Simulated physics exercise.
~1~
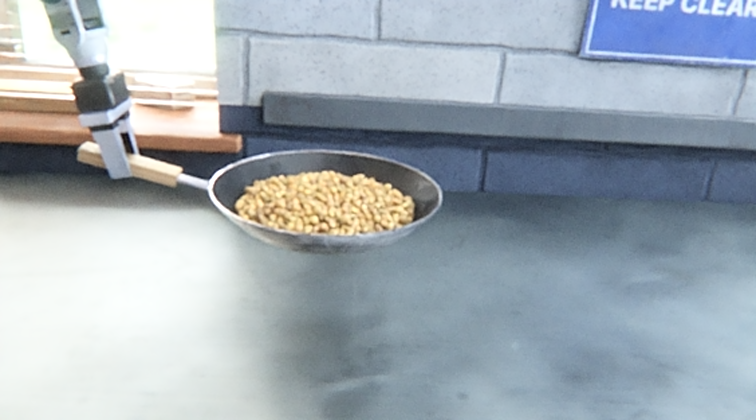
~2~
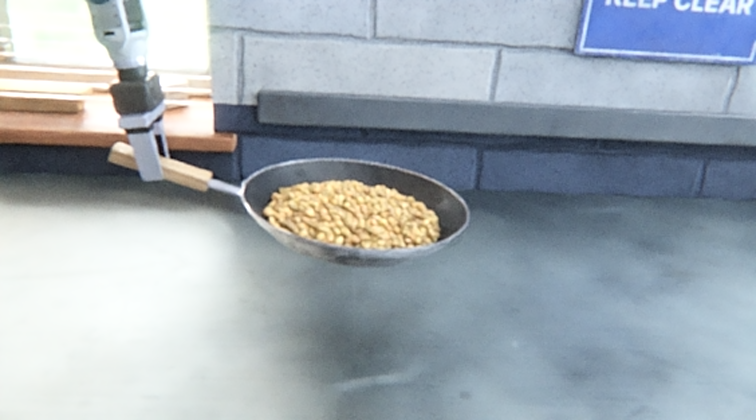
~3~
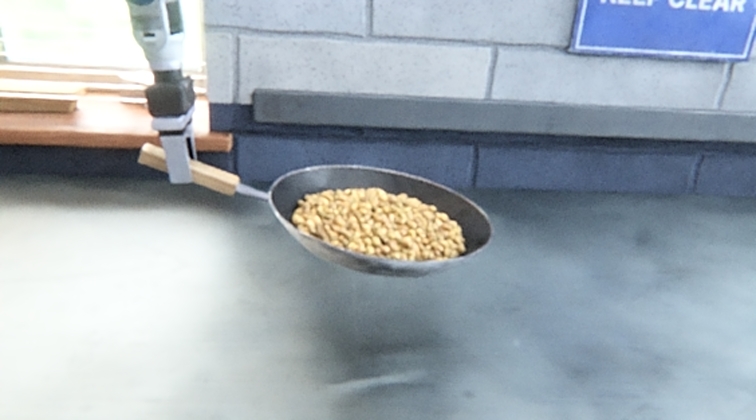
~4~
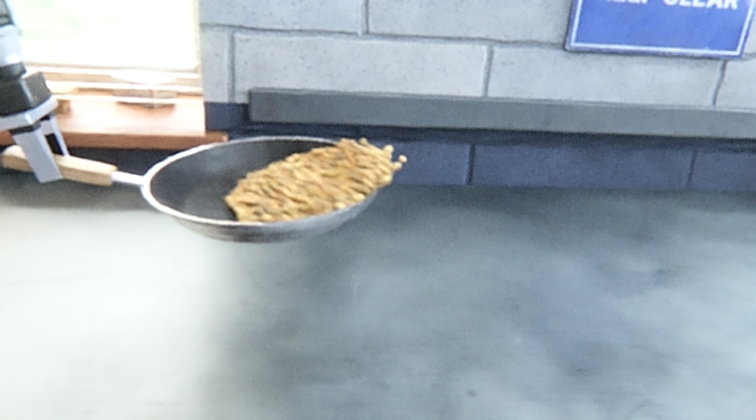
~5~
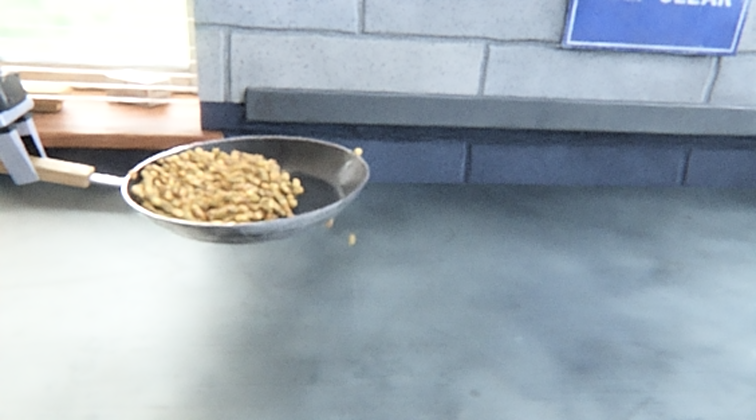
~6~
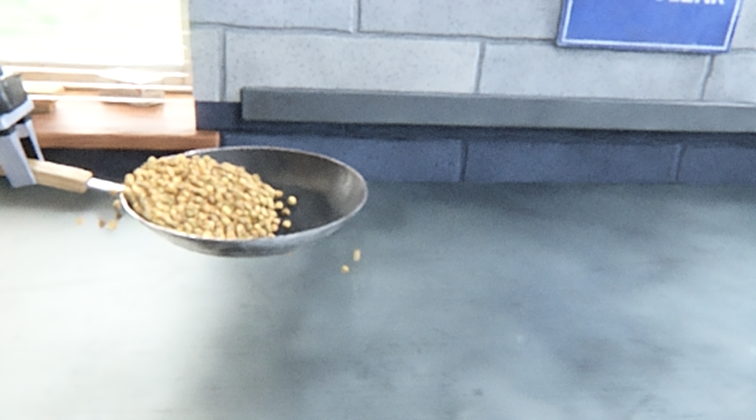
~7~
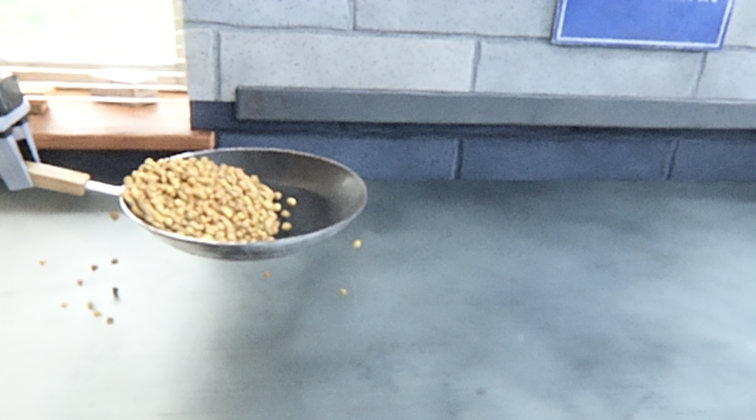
At first, a robot arm grips the wooden handle of a dark frying pan heaped with dried chickpeas, holding it above a grey surface. The arm carries the pan smoothly to the right, and the load stays together. Then it pulls the pan sharply back to the left, and the chickpeas surge toward the far rim. They slide back and pile up against the handle side, while a few drop off both ends. Finally the pan hangs almost still, with most of the chickpeas heaped near the handle and a small scattering below.
